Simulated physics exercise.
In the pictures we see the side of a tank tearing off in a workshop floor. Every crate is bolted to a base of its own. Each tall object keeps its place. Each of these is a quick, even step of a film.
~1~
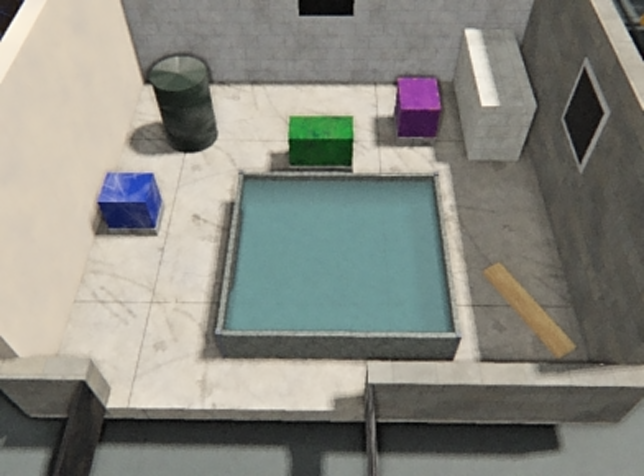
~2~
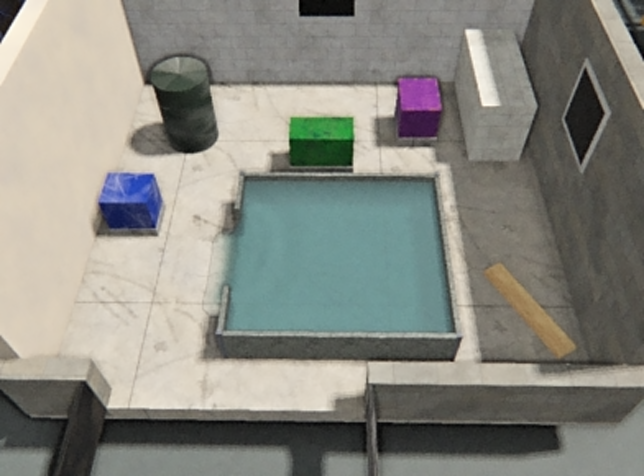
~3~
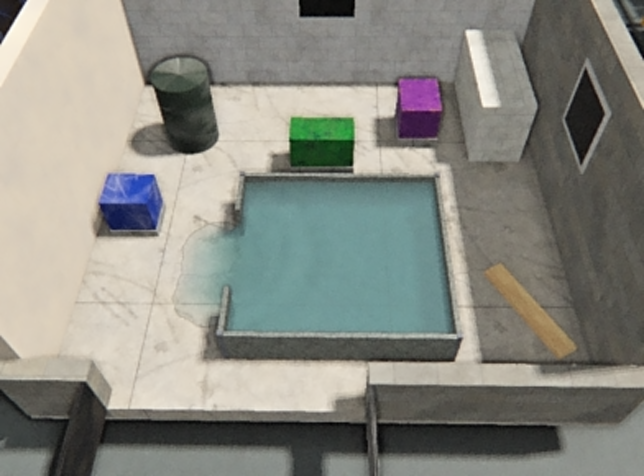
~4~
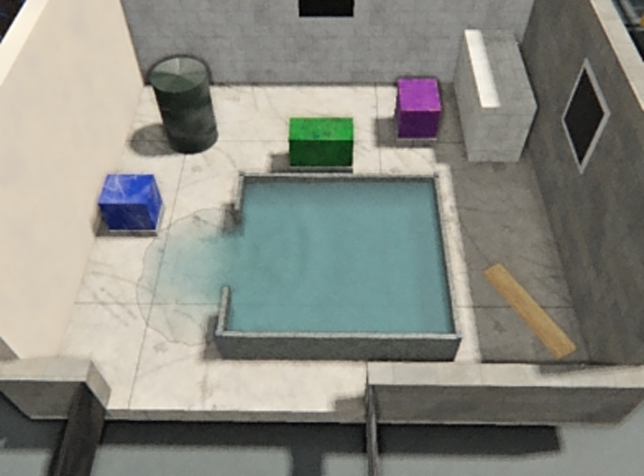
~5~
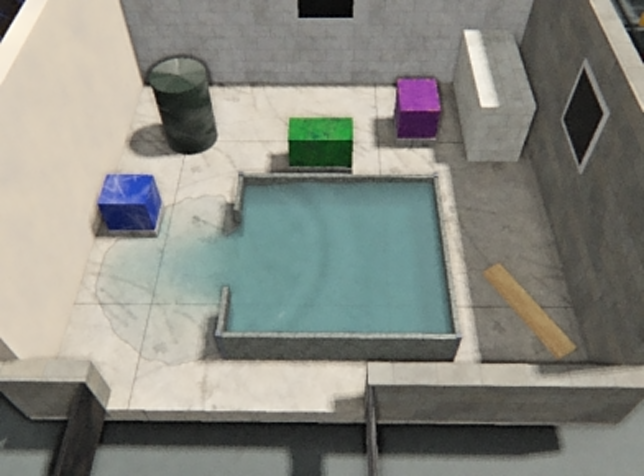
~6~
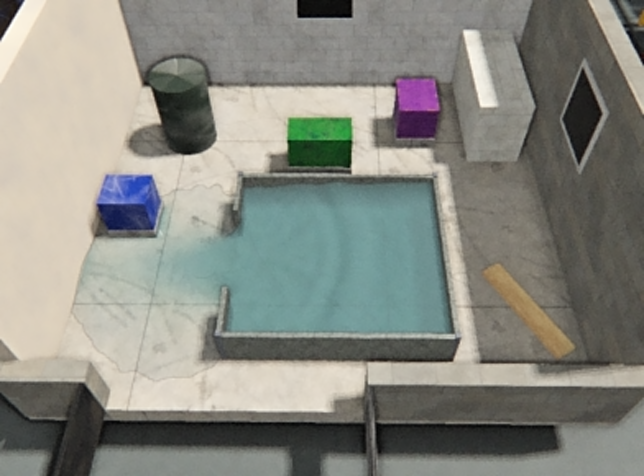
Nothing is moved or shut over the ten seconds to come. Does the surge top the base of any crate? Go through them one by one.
Result: The purple crate comes out dry; the green crate comes out dry; the blue crate comes out wet.
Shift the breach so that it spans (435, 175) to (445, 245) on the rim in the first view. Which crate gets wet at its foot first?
My pick is the purple one.
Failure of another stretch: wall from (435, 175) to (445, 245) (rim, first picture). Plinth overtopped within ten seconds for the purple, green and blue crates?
Here's how it goes: The purple crate is left untouched, the green crate is swamped, and the blue crate is left untouched.
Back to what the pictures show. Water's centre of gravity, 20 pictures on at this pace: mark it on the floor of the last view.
That comes out near (252, 263).
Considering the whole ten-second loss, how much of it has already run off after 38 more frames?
Estimate: 50 %.
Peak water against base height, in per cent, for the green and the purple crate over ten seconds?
I'd put it at some 50 % for one and some 60 % for the other, in that order.
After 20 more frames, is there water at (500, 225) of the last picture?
Answer: No flooding.
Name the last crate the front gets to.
Answer: The crate marked purple.
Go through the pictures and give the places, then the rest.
In the first picture, the tank at (338, 249) is whole and still.
In the second picture, the front is at (228, 233), out from the gap at (238, 263).
In the third picture, the front is at (197, 237), out from the gap at (239, 266).
In the fourth picture, water pours out at (238, 266) and has run to (154, 251).
In the fifth picture, the front is at (113, 254), out from the gap at (238, 266).
In the sixth picture, the front is at (94, 240), out from the gap at (237, 265).
A moment on, water covers 20 % of the floor; the purple crate not reached, the green crate not reached, the blue crate water round its plinth.
Next, water covers 30 % of the floor; the purple crate not reached, the green crate not reached, the blue crate water round its plinth.
Then, water covers 50 % of the floor; the purple crate not reached, the green crate water round its plinth, the blue crate water round its plinth.
Later, water covers 75 % of the floor; the purple crate water round its plinth, the green crate water round its plinth, the blue crate water round its plinth.
In the end, water covers 95 % of the floor; the purple crate stayed above the water, the green crate stayed above the water, the blue crate was topped.
